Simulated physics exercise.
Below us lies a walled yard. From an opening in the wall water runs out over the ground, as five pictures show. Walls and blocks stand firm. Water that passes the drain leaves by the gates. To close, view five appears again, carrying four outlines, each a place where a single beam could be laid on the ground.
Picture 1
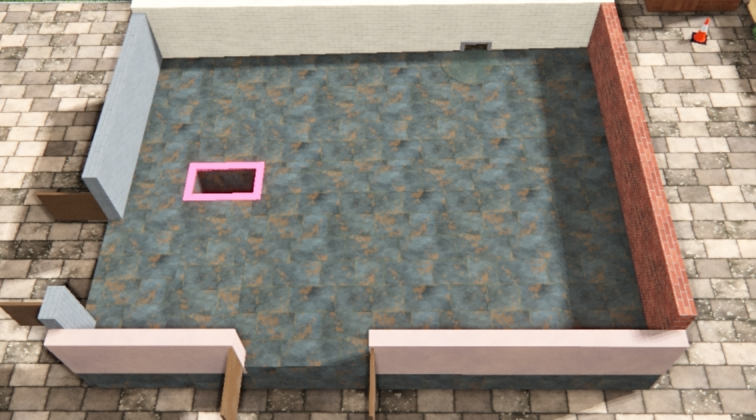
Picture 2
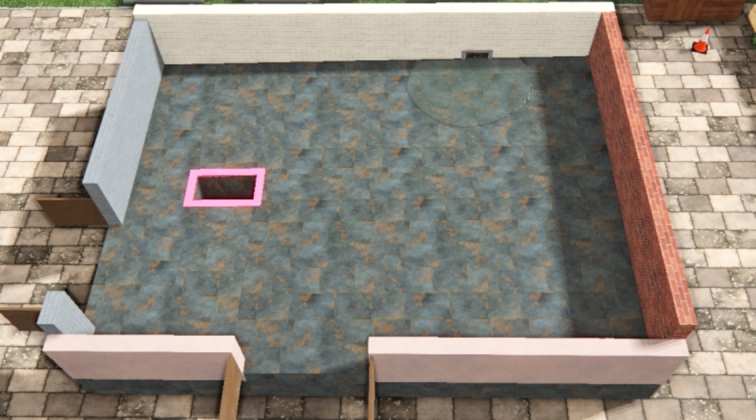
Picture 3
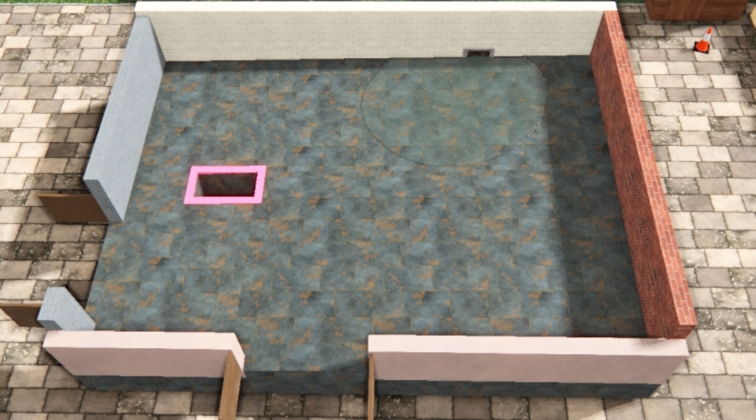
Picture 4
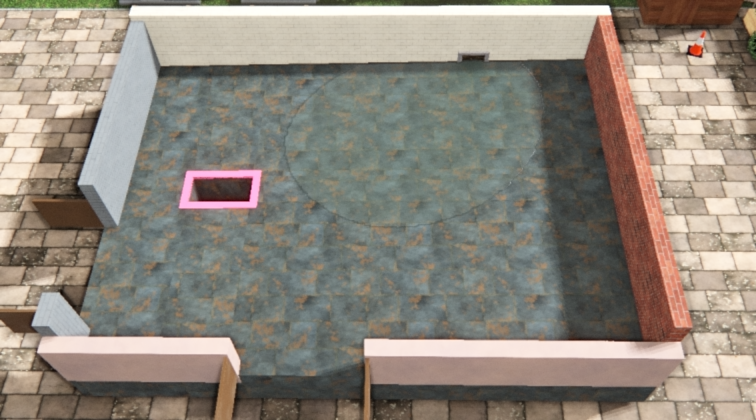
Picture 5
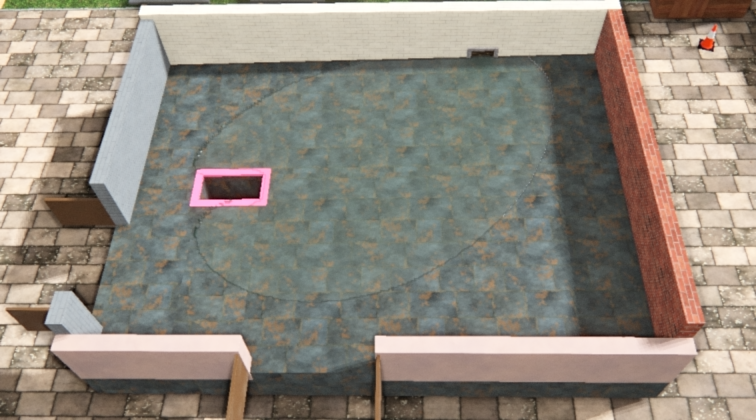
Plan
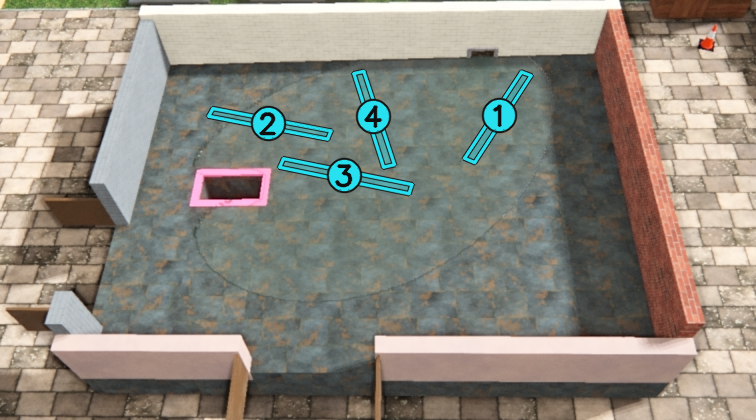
A faint, thin-edged sheet of water emerges beside the small outlet at the foot of the pale back wall, inside a walled yard. It widens across the dark, mottled floor toward the left and the front, its curved edge passing mid-yard and then reaching around the pink-rimmed drain pit.
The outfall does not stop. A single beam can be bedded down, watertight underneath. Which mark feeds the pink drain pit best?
1 beats the others.
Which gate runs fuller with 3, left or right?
More leaves on the left.
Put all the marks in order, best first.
1, 2, 3, 4.
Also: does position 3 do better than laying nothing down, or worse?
Worse.
On the marked copy, 1 from (469, 160) to (526, 73); 2 from (210, 112) to (329, 135); 3 from (281, 162) to (410, 189); 4 from (358, 72) to (389, 165).
With 1, about 31 % of the stream goes into the pink drain pit, about 68 % out by the gates.
With 2, about 21 % of the stream goes into the pink drain pit, about 79 % out by the gates.
With 3, about 11 % of the stream goes into the pink drain pit, about 88 % out by the gates.
With 4, about 4 % of the stream goes into the pink drain pit, about 96 % out by the gates.
